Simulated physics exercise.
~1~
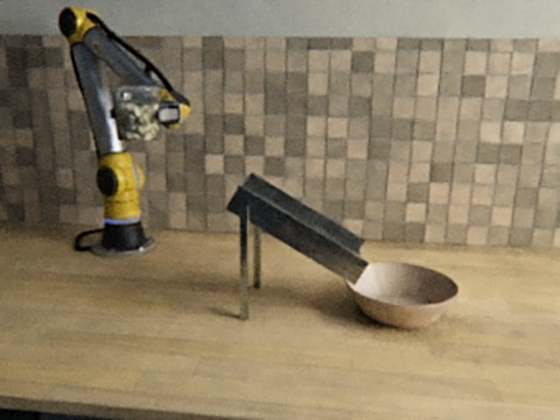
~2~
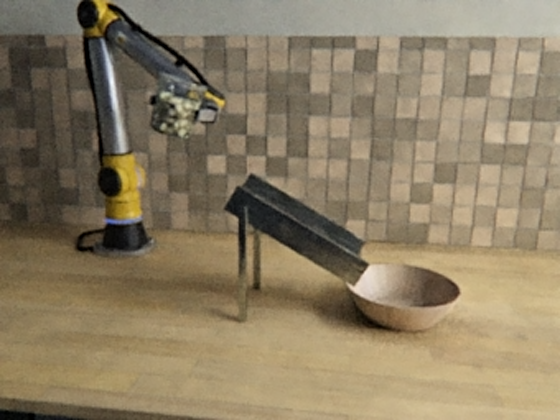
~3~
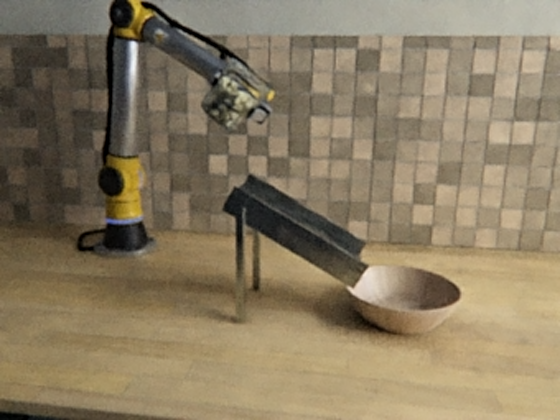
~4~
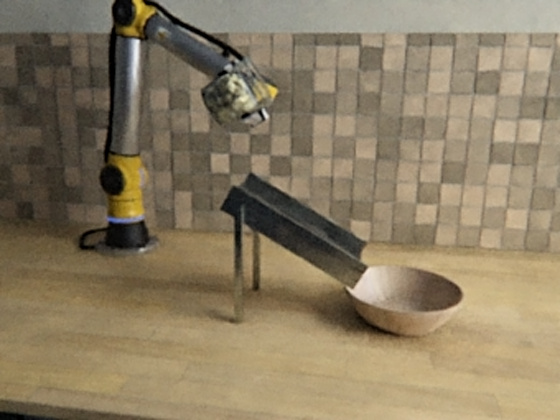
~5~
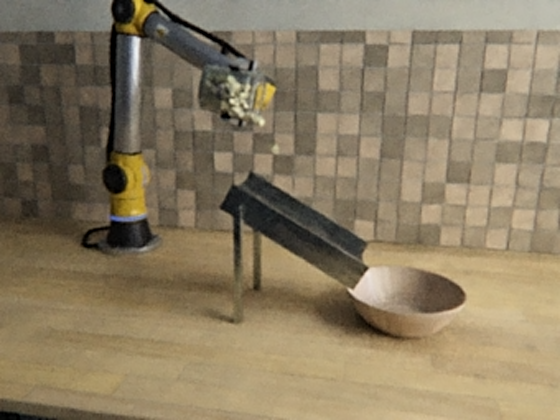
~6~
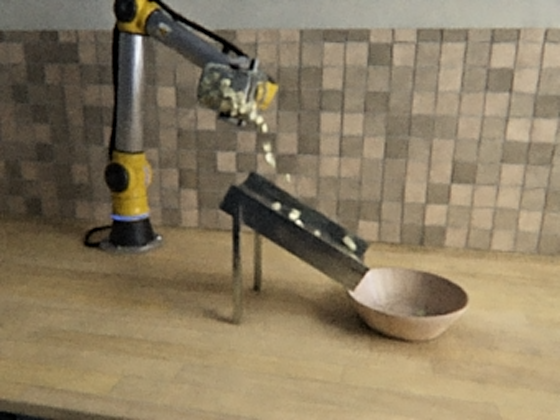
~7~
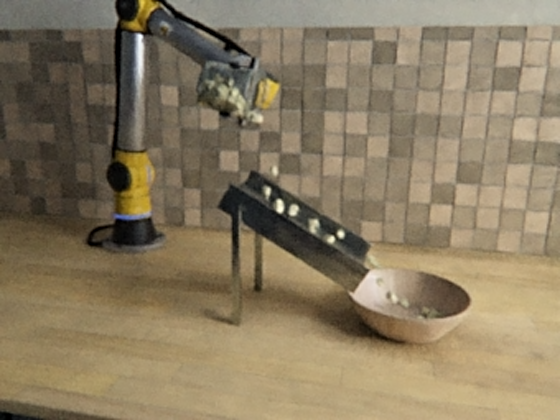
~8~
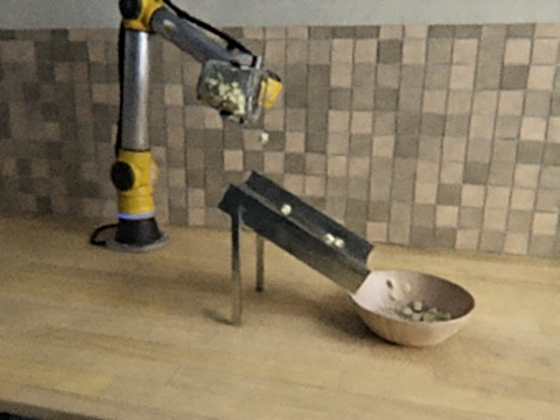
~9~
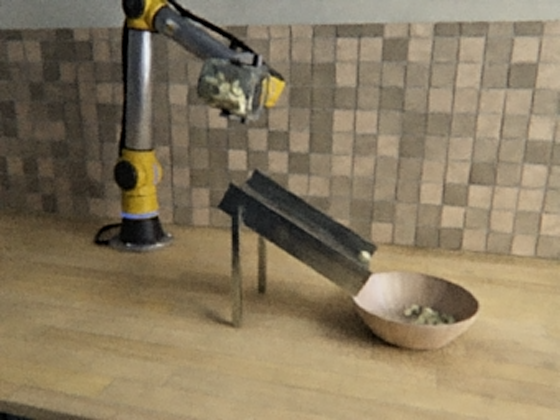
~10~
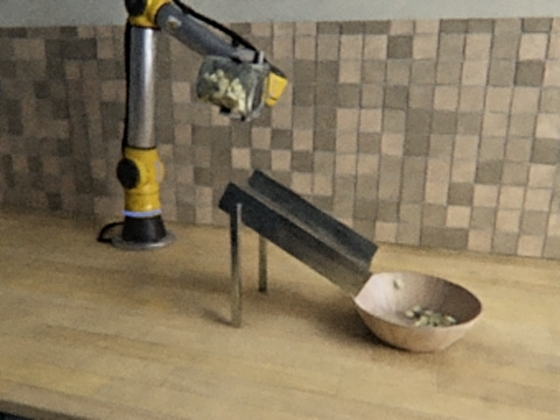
A yellow and grey robot arm swung a clear tumbler of pale vegetable dice to the right and tipped it above a sloping metal chute. Some pieces tumbled down into the wooden bowl, while the rest stayed in the tilted tumbler.
